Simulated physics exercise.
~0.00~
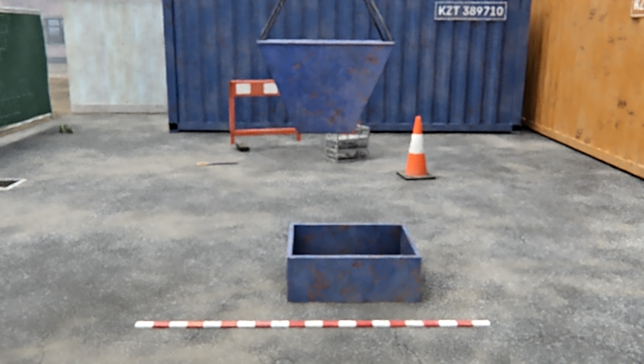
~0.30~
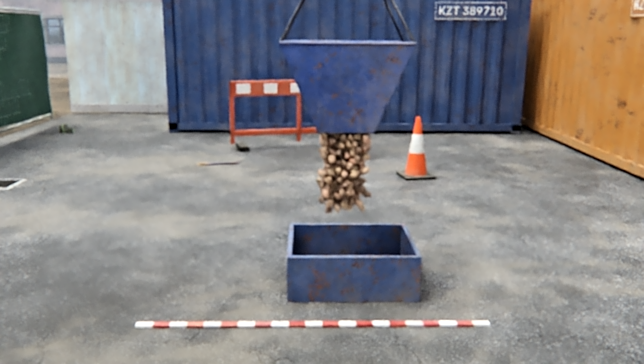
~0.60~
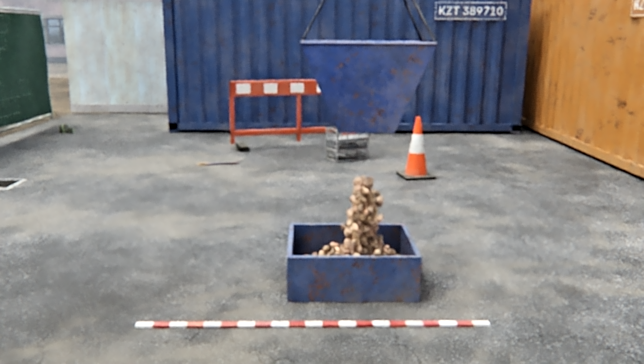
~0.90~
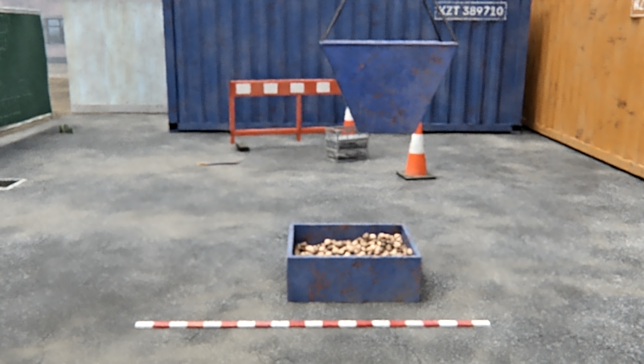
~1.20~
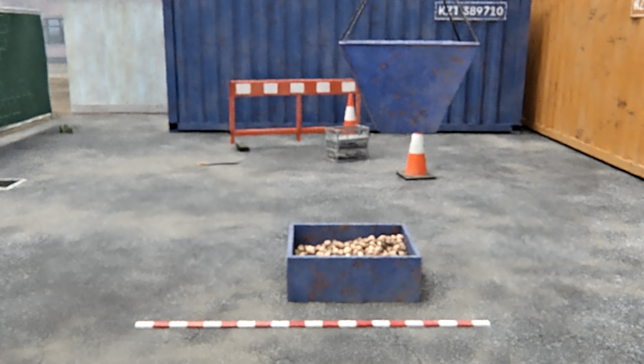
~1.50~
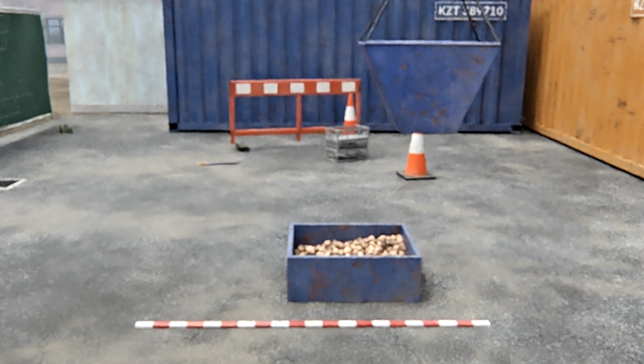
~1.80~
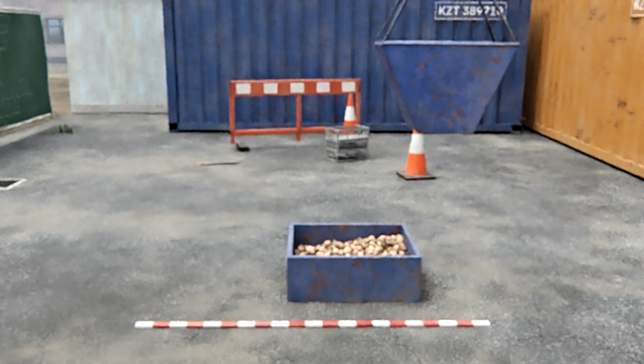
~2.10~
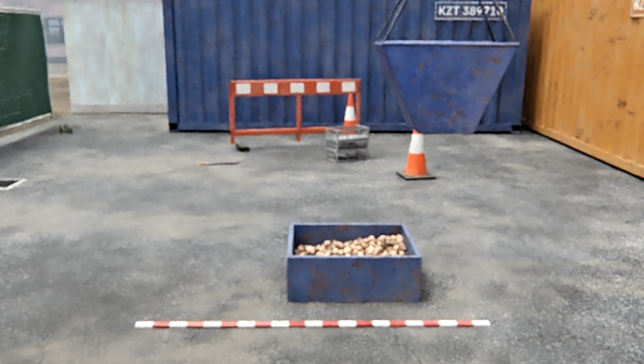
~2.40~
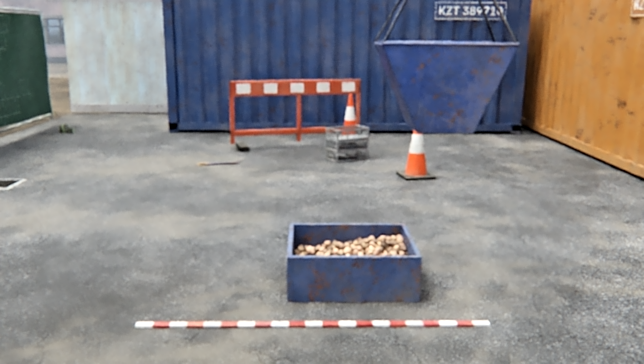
In a paved yard beside shipping containers, a blue skip hanging from cables moves right and drops a stream of brownish stones into an open blue bin below, then continues right empty and stops in front of a traffic cone, leaving the stones heaped in the bin.
